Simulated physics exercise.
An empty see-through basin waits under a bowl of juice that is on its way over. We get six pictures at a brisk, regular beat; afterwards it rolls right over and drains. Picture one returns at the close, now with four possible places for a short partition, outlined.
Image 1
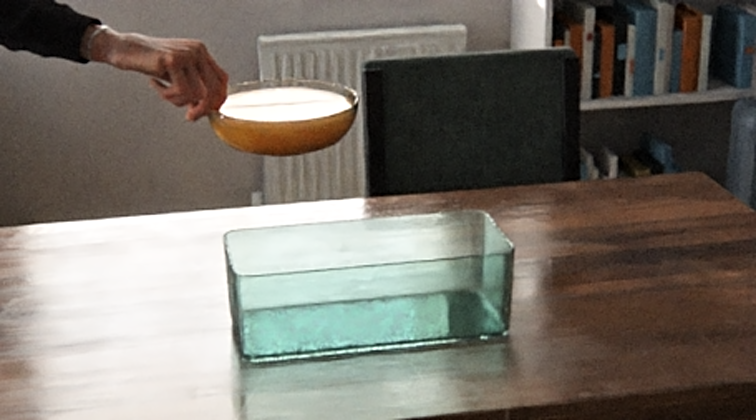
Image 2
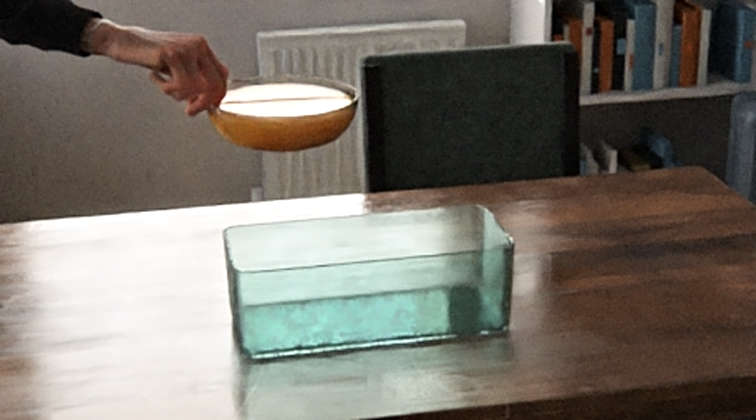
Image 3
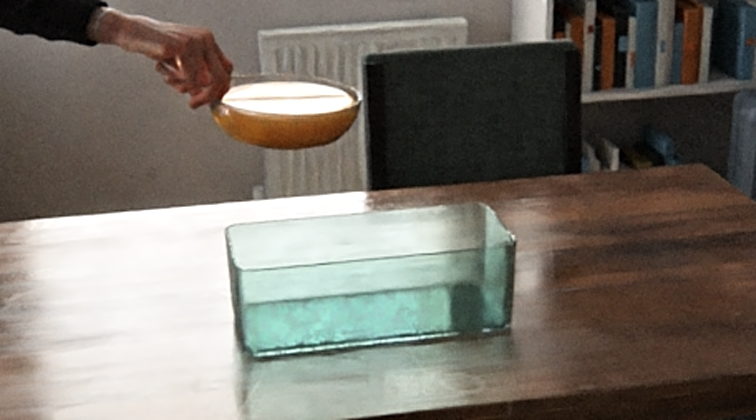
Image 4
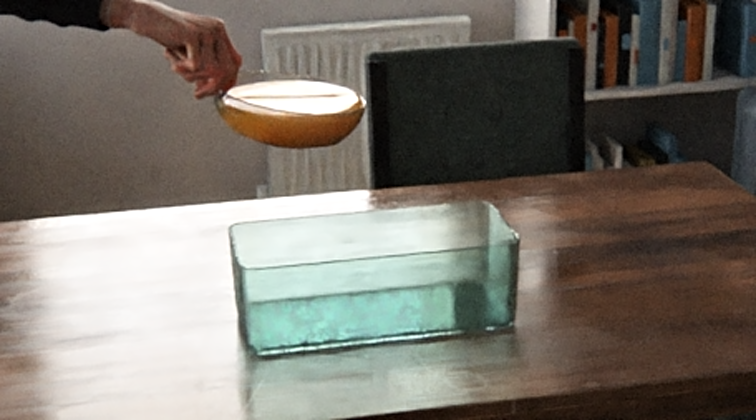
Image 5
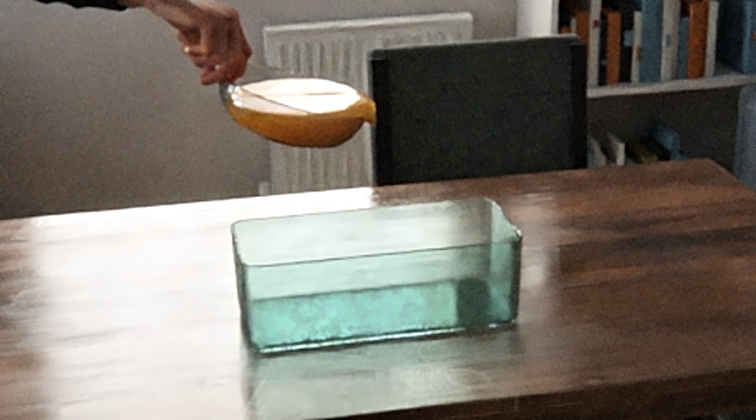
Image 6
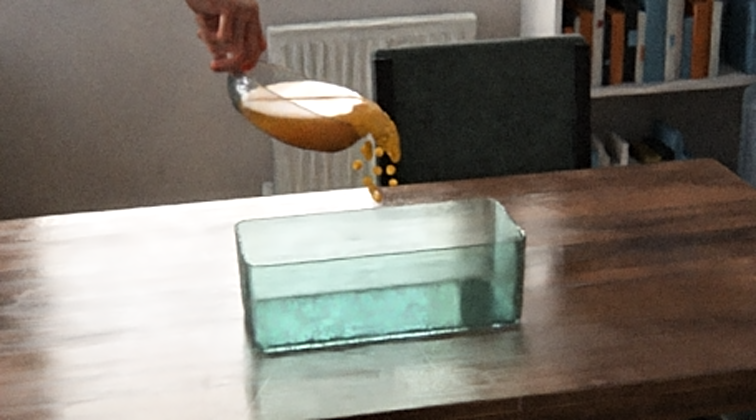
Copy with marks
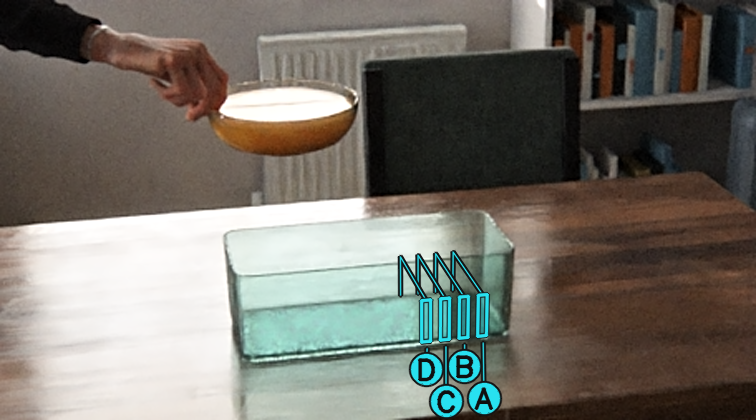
Above a clear basin on a wooden table, a hand tilts a bowl, pouring orange juice.
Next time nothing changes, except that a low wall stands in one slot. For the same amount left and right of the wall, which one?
D beats the others.
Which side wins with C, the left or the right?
The left side.
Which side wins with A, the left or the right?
The left side.
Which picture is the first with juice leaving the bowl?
In picture 5.
On the marked copy, A at (483, 342); B at (464, 344); C at (445, 346); D at (427, 348).
If A is chosen, about 95 % ends left of the wall and 3 % right of it.
If B is chosen, about 95 % ends left of the wall and 2 % right of it; 4 % is lost outside.
If C is chosen, about 76 % ends left of the wall and 22 % right of it.
If D is chosen, about 46 % ends left of the wall and 52 % right of it.
